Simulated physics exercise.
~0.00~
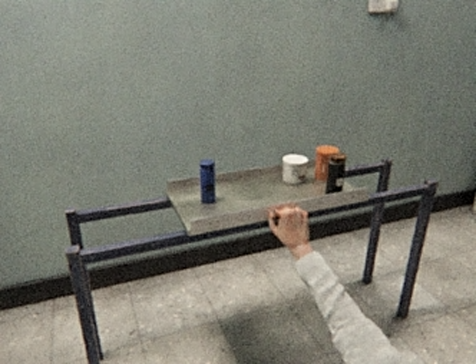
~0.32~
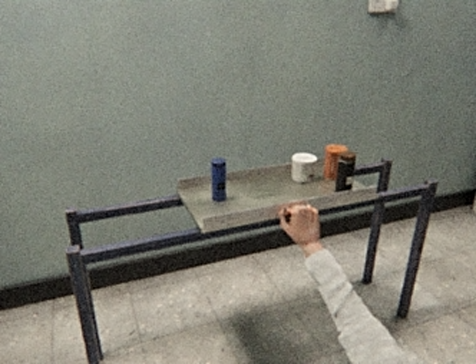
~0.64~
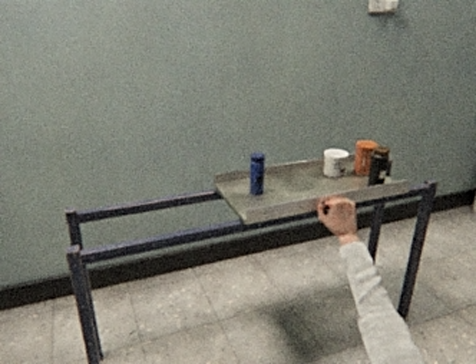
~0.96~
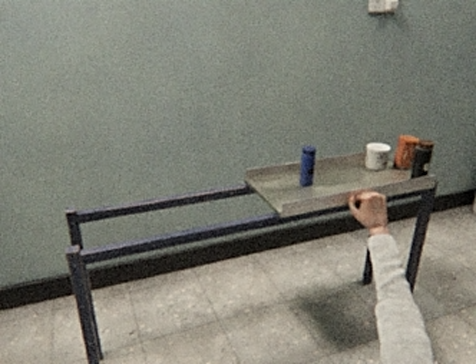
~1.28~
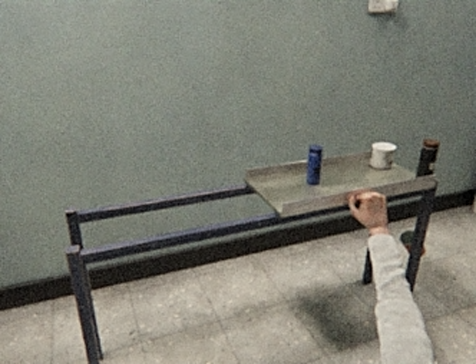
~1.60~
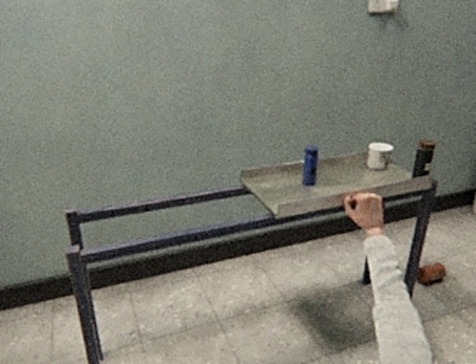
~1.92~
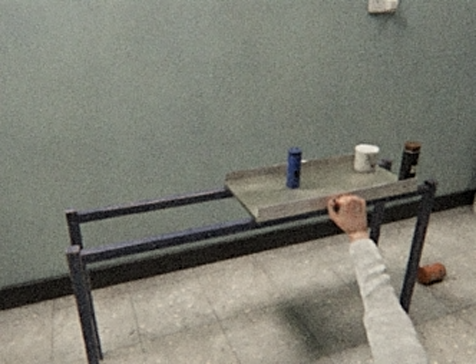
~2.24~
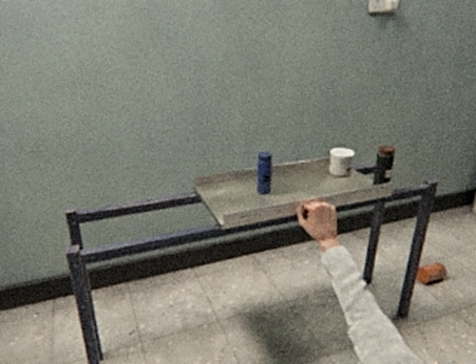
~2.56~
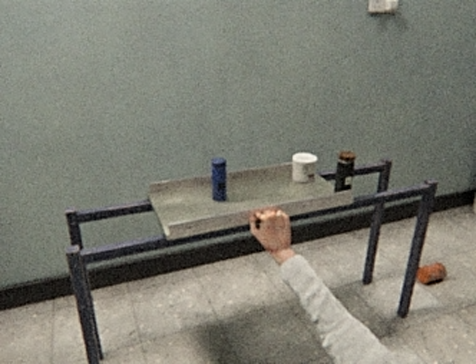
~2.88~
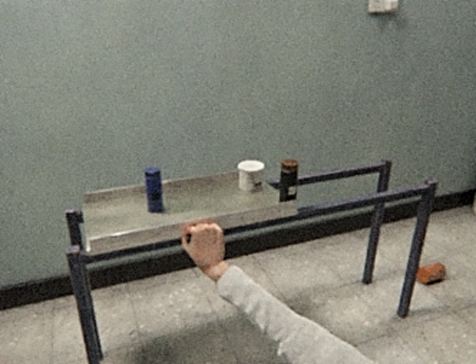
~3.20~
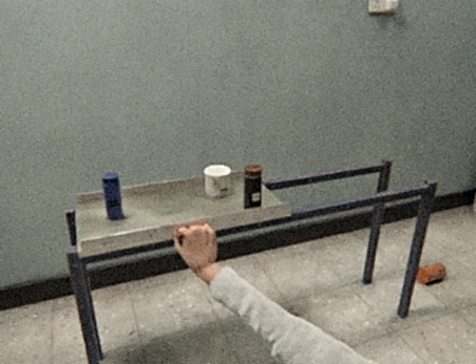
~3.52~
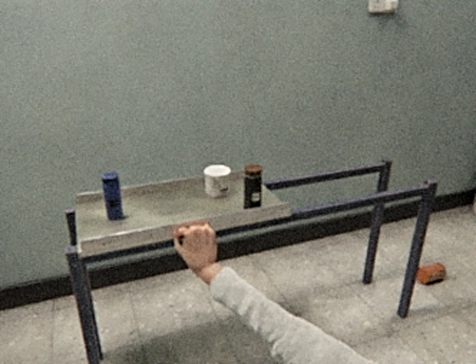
Tray pushed right by a hand, an orange tin falling to the floor, then slid left, three containers still standing on it.
